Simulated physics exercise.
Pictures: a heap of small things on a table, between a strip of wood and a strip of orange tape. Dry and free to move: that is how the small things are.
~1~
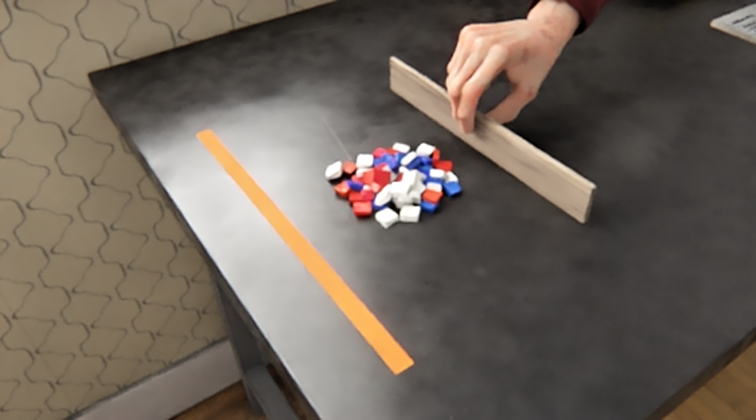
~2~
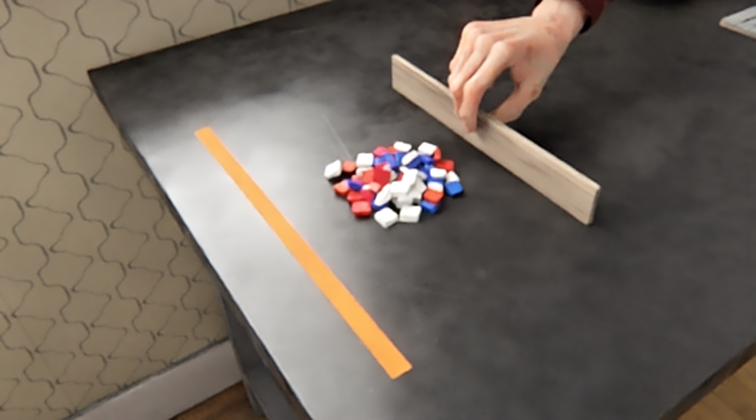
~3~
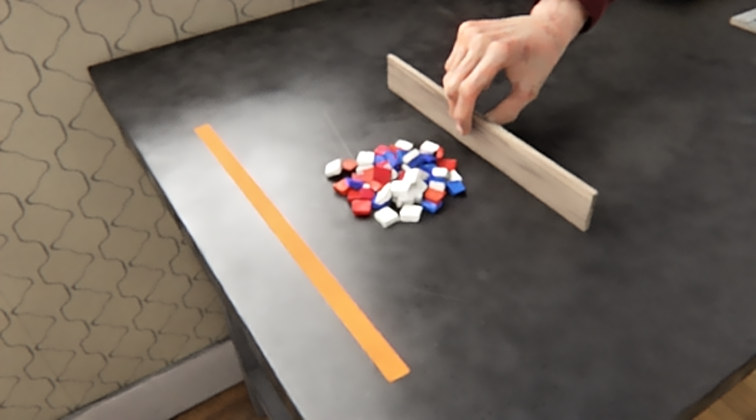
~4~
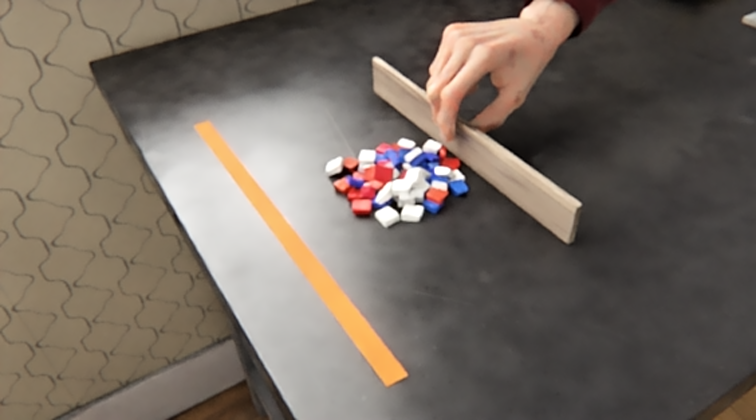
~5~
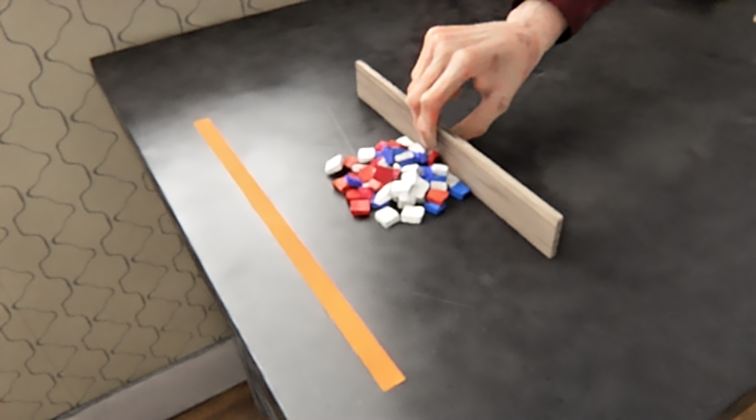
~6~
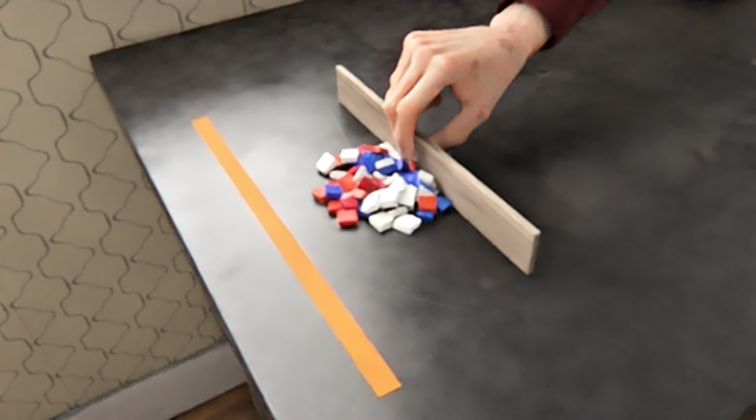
A hand slides a strip of wood left into a heap of tiles, pushing them along.
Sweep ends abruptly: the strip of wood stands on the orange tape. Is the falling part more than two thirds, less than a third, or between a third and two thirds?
It is less than a third.
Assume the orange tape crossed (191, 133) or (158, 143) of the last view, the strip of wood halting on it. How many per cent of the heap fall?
First try about 40 per cent, second about 90 per cent.
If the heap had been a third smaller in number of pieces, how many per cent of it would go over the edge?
10 % or thereabouts.
Soon, strip of wood still moving, near (339, 164); heap all on the table, its front near (242, 226).
A while on, strip of wood stopped at the orange tape; heap a small part over the edge.
Towards the end, strip of wood stopped at the orange tape; heap about a quarter over the edge.
Finally, strip of wood stopped at the orange tape; heap about a quarter over the edge.
